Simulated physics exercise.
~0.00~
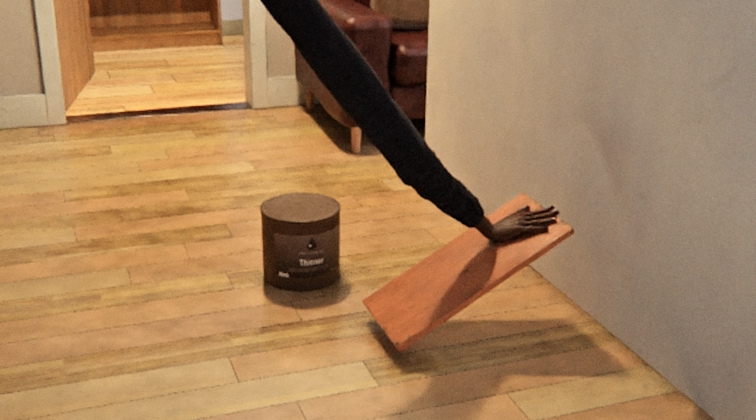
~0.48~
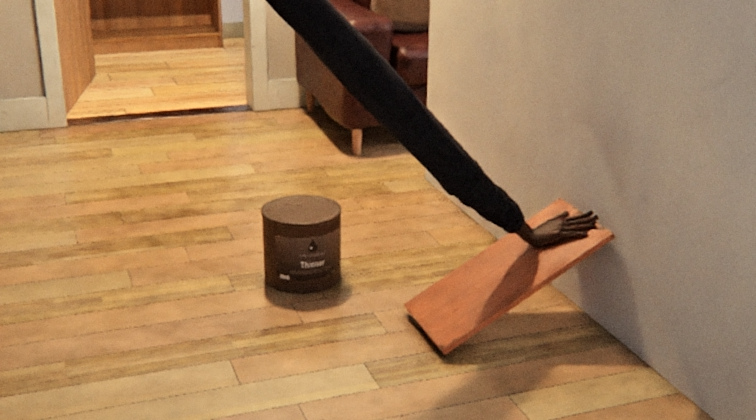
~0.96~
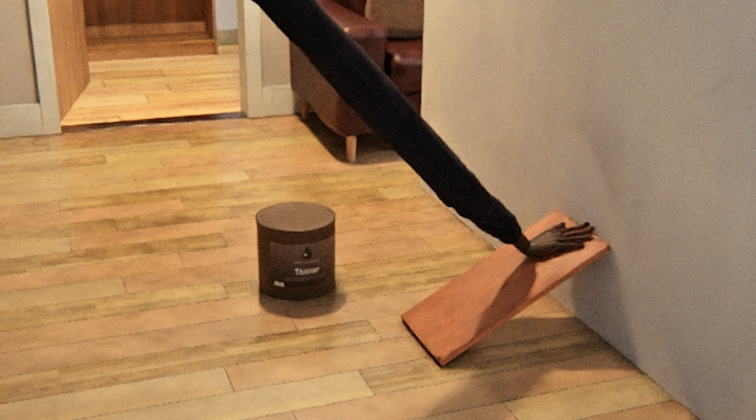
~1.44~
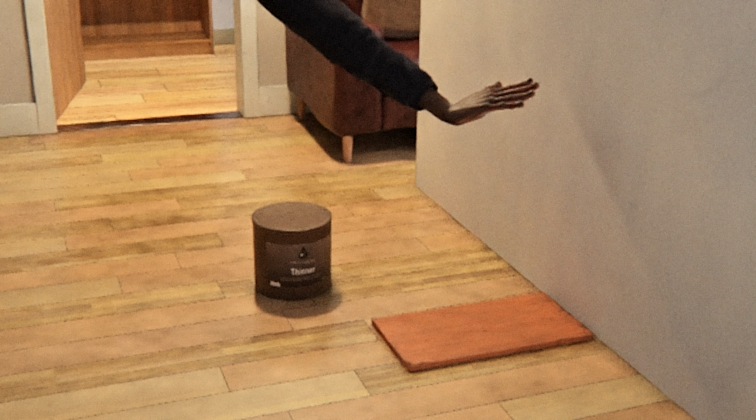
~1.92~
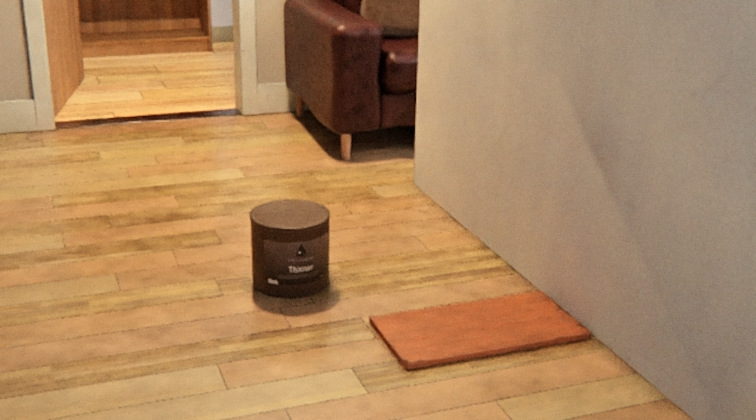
At first, a dark-sleeved arm reaches in from the top and holds an orange board at a slant above a wooden floor, with a brown pail standing to the left. The hand moves the board to the right until its upper end rests against the pale wall. It stays there briefly, leaning at a low angle with the hand on it. Then the hand lets go and draws back, and the board slips down and drops flat. In the end, the arm is gone, the board lies still on the floor beside the wall, and the pail remains in its place.
